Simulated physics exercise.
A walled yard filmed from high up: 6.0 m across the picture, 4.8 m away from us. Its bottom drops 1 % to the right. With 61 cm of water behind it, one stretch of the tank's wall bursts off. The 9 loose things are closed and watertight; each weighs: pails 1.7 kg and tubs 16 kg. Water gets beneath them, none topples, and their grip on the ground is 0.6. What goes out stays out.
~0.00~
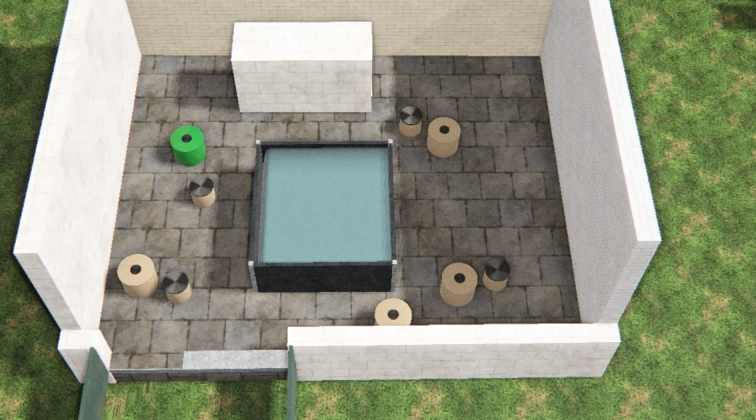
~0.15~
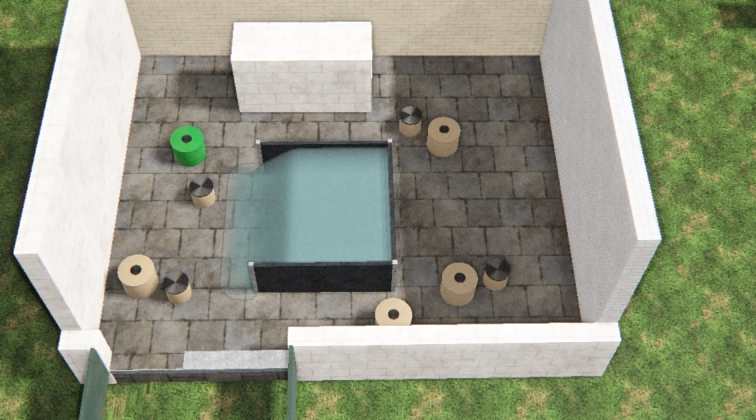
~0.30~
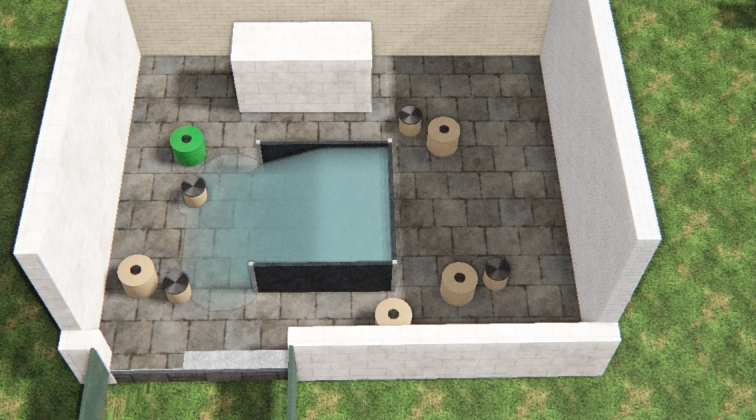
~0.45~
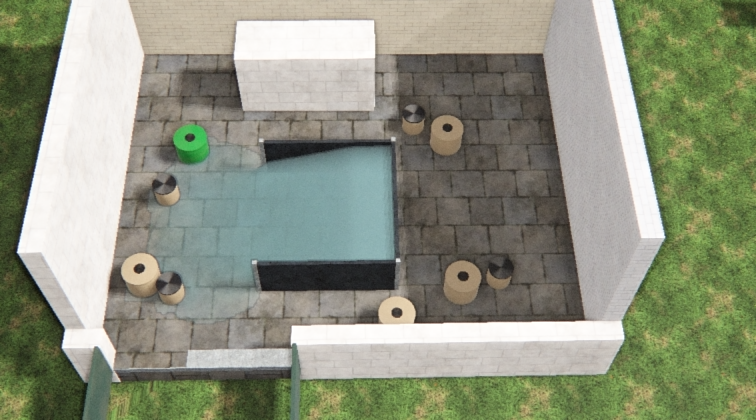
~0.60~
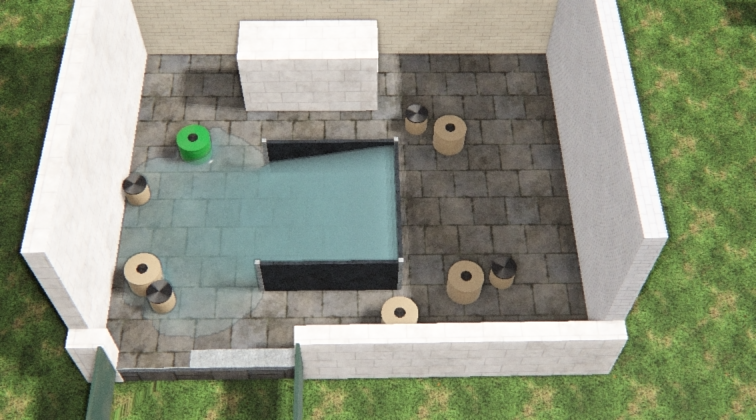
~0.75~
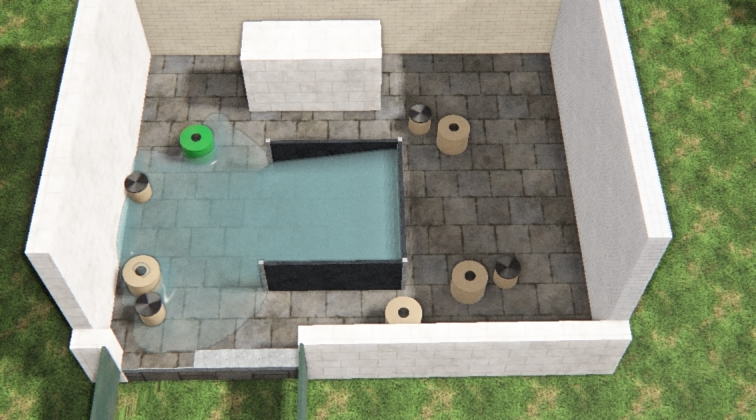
A walled yard held a square tank of water whose left side gave way, and water spread left across the paving, shifting a few small pails while the green tub stayed on the ground.
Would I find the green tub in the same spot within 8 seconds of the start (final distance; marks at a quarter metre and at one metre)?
Green tub ends far away.
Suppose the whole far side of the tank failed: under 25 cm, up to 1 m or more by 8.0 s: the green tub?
In that case the green tub gets carried off.
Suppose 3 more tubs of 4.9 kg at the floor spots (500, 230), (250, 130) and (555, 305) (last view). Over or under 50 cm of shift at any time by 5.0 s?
In turn: Less, past it, less.
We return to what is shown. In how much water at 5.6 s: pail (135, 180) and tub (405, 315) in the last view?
Roughly 13 and 2 cm.
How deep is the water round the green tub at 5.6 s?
About 9 cm.
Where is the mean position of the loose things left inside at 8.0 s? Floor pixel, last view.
Around (401, 185).
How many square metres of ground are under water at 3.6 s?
About 15 m2.
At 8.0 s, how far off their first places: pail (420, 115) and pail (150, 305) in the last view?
In that order: 200 cm, gone out.
After 1.6 s the green tub is near (171, 111), 0.6 m from its start, aground; 0 of 9 are out; 3 afloat.
After 3.6 s the green tub is near (240, 45), 1.7 m from its start, afloat; 2 of 9 are out; 2 afloat.
After 5.6 s the green tub is near (241, 49), 1.7 m from its start, aground; 2 of 9 are out; 1 afloat.
After 8.0 s the green tub is near (241, 50), 1.7 m from its start, aground; 2 of 9 are out; 2 afloat.
